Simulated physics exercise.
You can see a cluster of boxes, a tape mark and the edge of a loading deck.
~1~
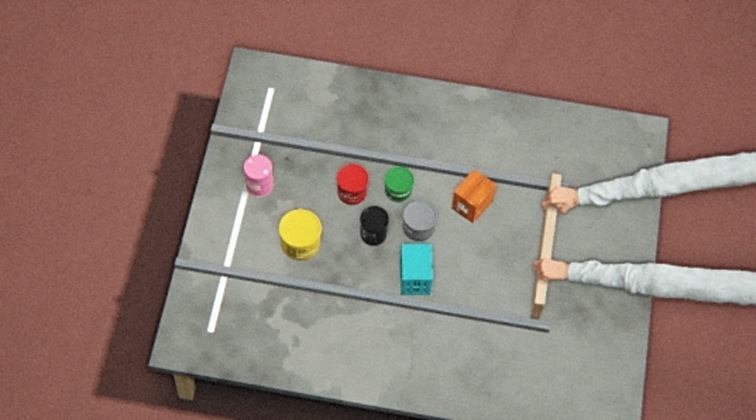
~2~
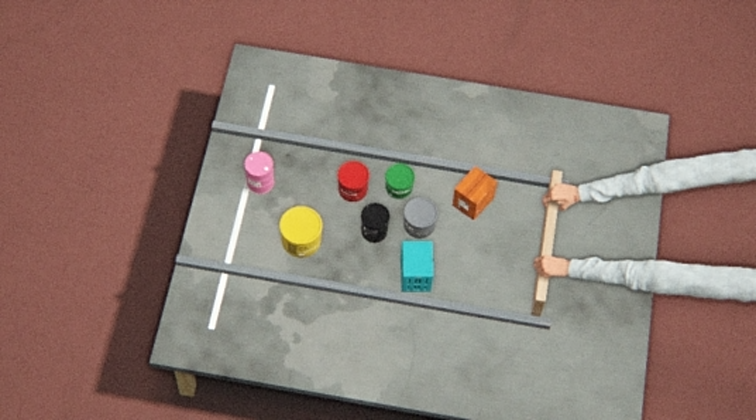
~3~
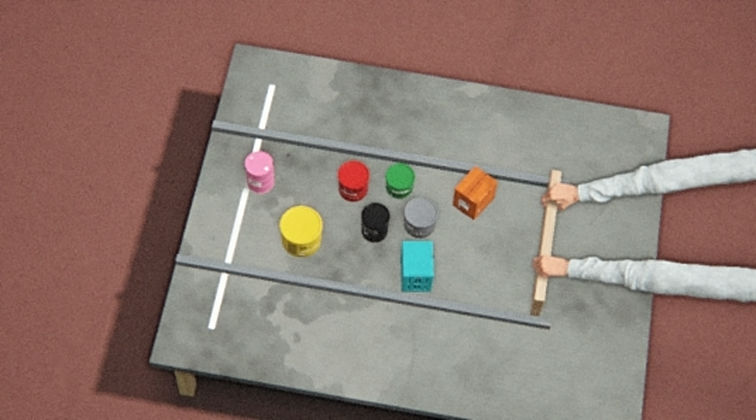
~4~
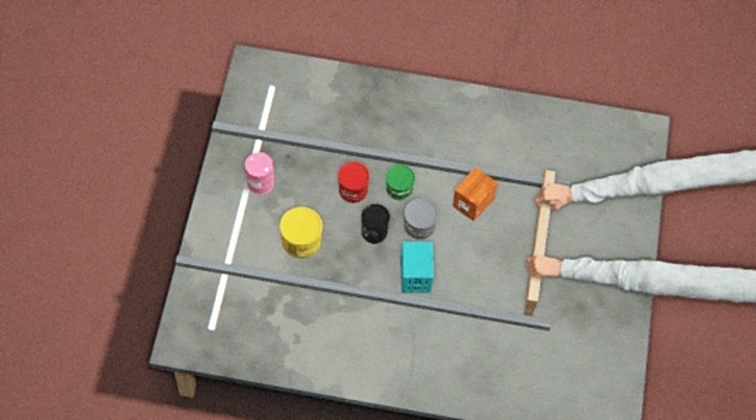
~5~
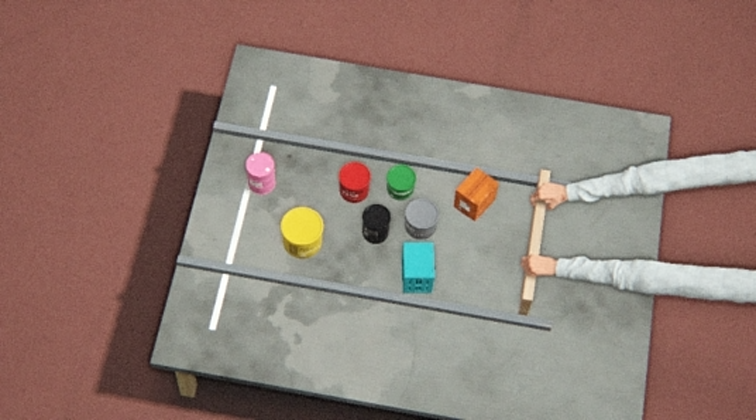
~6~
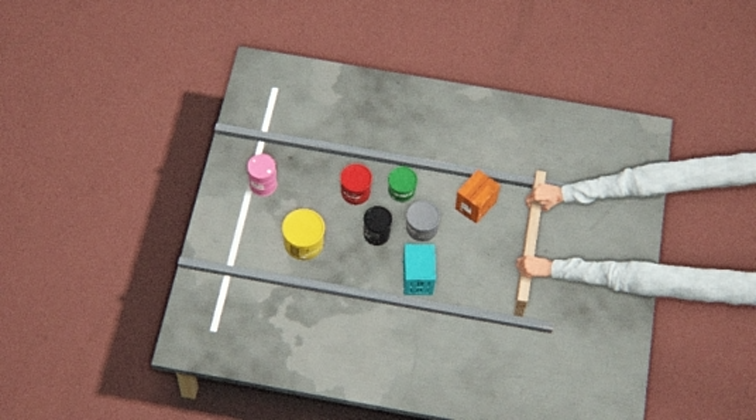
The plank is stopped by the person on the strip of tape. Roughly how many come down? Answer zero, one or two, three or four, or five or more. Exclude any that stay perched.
One or two.
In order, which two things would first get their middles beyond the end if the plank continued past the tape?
Counting earliest first, you get the pink canister, after which comes the yellow pail.
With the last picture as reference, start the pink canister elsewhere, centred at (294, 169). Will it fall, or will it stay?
Result: It falls away.
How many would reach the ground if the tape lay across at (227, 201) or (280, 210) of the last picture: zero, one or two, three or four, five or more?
One after the other, that's three to four for the first and no fall at all for the second.
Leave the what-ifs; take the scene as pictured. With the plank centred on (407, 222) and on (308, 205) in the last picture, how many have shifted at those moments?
I make it 6 at the first spot and 8 at the other.
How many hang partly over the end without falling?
The number is 3.
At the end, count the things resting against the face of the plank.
The count in contact is 3.
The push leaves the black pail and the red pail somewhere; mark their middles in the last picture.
The black pail comes to rest close to (213, 204), while the red pail rests close to (210, 165).
Soon after, none off yet; pink canister at rest near (262, 175); yellow pail at rest near (304, 235); red pail at rest near (356, 185).
Then, none off yet; pink canister at rest near (262, 175); yellow pail moved a little near (297, 237); red pail moved about its own width near (309, 185).
Further on, none off yet; pink canister moved about its own width near (232, 166); yellow pail moved about its own width near (240, 236); red pail moved well along near (260, 176).
At rest, the number that fall off is one or two; fallen, pink canister.
